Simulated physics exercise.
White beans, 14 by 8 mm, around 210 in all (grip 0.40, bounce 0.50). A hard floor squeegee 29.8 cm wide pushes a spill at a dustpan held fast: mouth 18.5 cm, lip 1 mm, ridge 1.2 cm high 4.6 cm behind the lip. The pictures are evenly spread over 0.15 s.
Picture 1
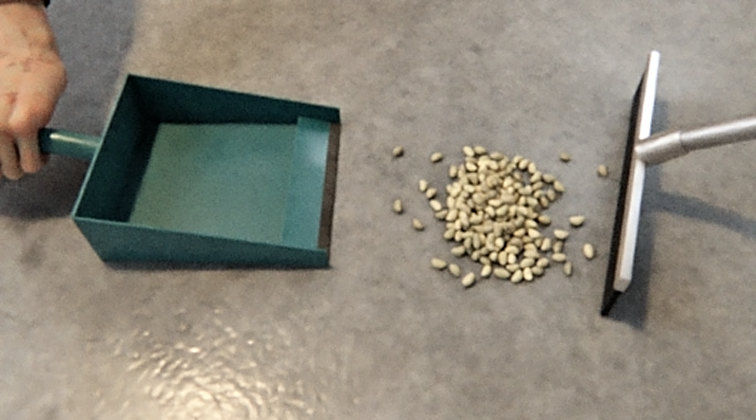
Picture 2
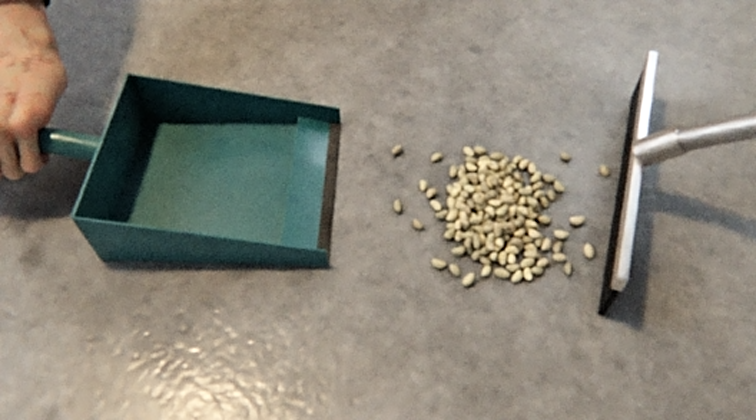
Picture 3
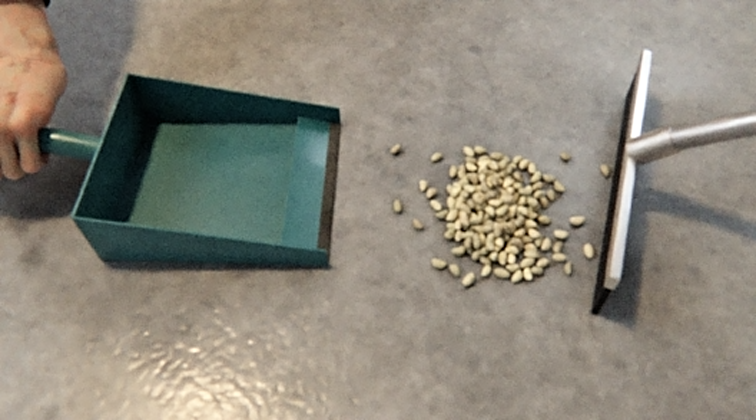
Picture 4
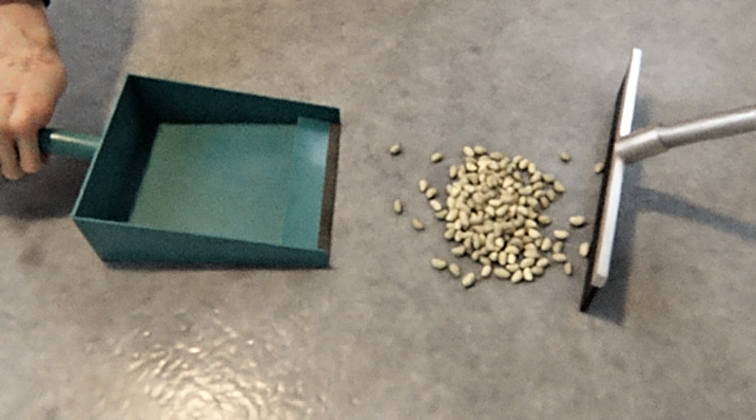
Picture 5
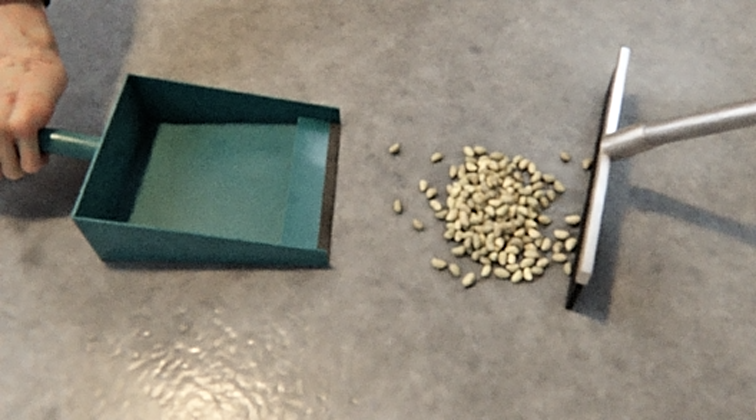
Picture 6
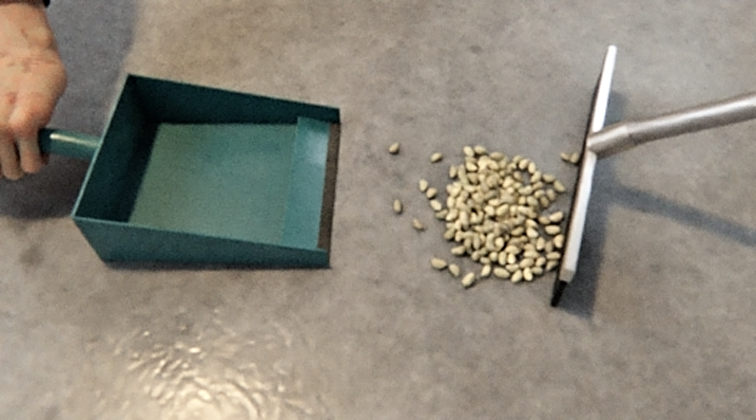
Squeegee sliding slowly left across a grey floor, nudging the right edge of a bean pile while a hand holds a green dustpan still.
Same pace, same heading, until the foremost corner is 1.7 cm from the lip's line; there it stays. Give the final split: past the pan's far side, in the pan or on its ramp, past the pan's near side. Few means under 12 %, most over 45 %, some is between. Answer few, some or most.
Far side few, pan some, near side few.
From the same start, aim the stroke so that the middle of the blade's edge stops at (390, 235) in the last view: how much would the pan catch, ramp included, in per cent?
Some 0 per cent.
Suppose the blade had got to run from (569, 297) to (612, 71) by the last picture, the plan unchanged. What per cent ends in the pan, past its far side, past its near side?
Pan 0, far 5, near 20.
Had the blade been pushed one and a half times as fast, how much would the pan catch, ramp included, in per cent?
Then about 30 per cent.
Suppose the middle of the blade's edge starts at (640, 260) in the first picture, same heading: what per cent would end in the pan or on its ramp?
About 5 per cent.
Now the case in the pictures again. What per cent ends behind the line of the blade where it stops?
About 5 per cent.
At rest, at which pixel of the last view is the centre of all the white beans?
Around (347, 177).
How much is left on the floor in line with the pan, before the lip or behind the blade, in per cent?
Roughly 65 per cent.
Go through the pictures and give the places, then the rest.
Blade from (621, 283) to (652, 63), moved 0.0 cm, 0 of the pieces shifted so far; middle of the pieces at (494, 208); pan at (211, 186), in the first frame.
Blade from (619, 283) to (650, 62), moved 0.2 cm, 0 of the pieces shifted so far; middle of the pieces at (494, 208), in the second frame.
Blade from (612, 282) to (644, 62), moved 0.8 cm, 0 of the pieces shifted so far; middle of the pieces at (494, 208), in the third frame.
Blade from (599, 279) to (634, 60), moved 1.8 cm, 1 of the pieces shifted so far; middle of the pieces at (494, 208), in the fourth frame.
Blade from (583, 277) to (622, 59), moved 3.1 cm, 4 of the pieces shifted so far; middle of the pieces at (494, 208), in the fifth frame.
Blade from (567, 274) to (609, 57), moved 4.5 cm, 10 of the pieces shifted so far; middle of the pieces at (494, 208); pan at (211, 186), in the sixth frame.
Then, 0.23 s after the last picture, middle of the blade 15 cm from the lip; 0 % over the lip, far side 0 %, near side 5 %.
Then, 0.37 s after the last picture, middle of the blade 9 cm from the lip; 0 % over the lip, far side 5 %, near side 5 %.
Then, 0.65 s after the last picture, middle of the blade 6 cm from the lip; 20 % over the lip, far side 5 %, near side 5 %.
In the end, far side 5 %, pan 20 %, near side 5 %, in front of the lip or behind the blade 65 %.
